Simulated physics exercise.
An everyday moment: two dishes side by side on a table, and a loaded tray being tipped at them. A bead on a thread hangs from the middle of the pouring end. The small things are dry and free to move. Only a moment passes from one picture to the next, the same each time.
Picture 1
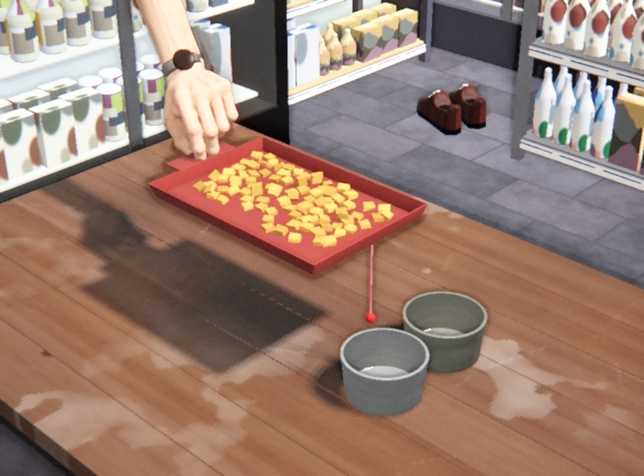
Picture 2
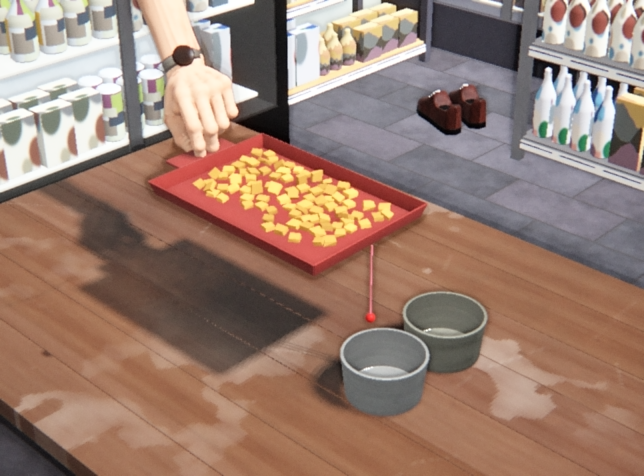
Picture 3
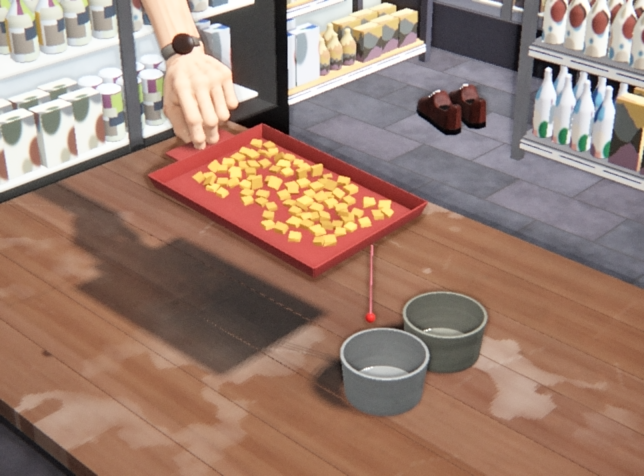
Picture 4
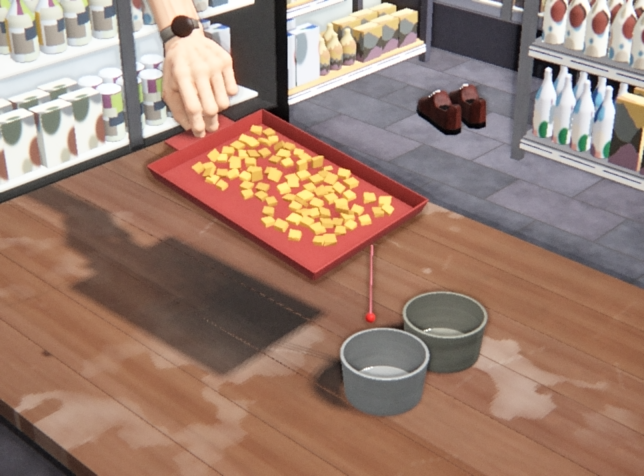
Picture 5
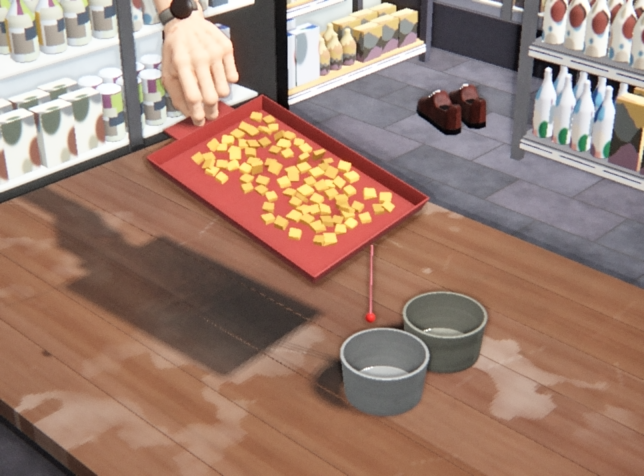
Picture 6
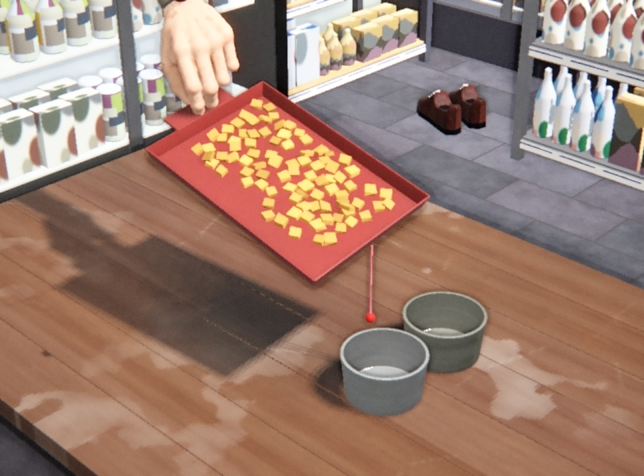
The footage shows a hand holding a red tray of small yellow squares above a wooden table with two gray dishes; the hand rises slightly, gradually tilting the tray toward its near end while the pieces shift only a little.
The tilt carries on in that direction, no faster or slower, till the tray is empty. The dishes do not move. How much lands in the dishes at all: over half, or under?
Together they catch under half.
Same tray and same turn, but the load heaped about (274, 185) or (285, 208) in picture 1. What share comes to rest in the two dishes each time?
The first gives 10 %, the second 20 %.
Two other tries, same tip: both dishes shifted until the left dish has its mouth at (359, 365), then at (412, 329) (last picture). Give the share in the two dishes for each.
In turn 40 and 0 in a hundred.
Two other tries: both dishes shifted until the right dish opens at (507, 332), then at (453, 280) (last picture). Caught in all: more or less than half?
The first try: Below a half. The second: Below a half.
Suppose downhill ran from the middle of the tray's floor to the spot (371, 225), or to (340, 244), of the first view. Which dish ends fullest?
At the first place right, at the second the dish on the left.
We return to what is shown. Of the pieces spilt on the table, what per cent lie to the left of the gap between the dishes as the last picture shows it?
Near 100 %.
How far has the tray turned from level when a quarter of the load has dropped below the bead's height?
Roughly 95°.
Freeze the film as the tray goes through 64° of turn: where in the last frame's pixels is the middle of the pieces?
Roughly at (313, 247).
Shortly afterwards, tray tipped steeply; all but a few on the tray; only a few in the air.
Next, tray tipped past a quarter turn; near a quarter on the tray; only a few in the left dish; near a third outside both; near a third in the air.
Some moments later, tray tipped past a quarter turn; a little in the left dish; all but a few outside both.
In the end, tray tipped past a quarter turn; a little in the left dish; none at all in the right dish; all but a few outside both.
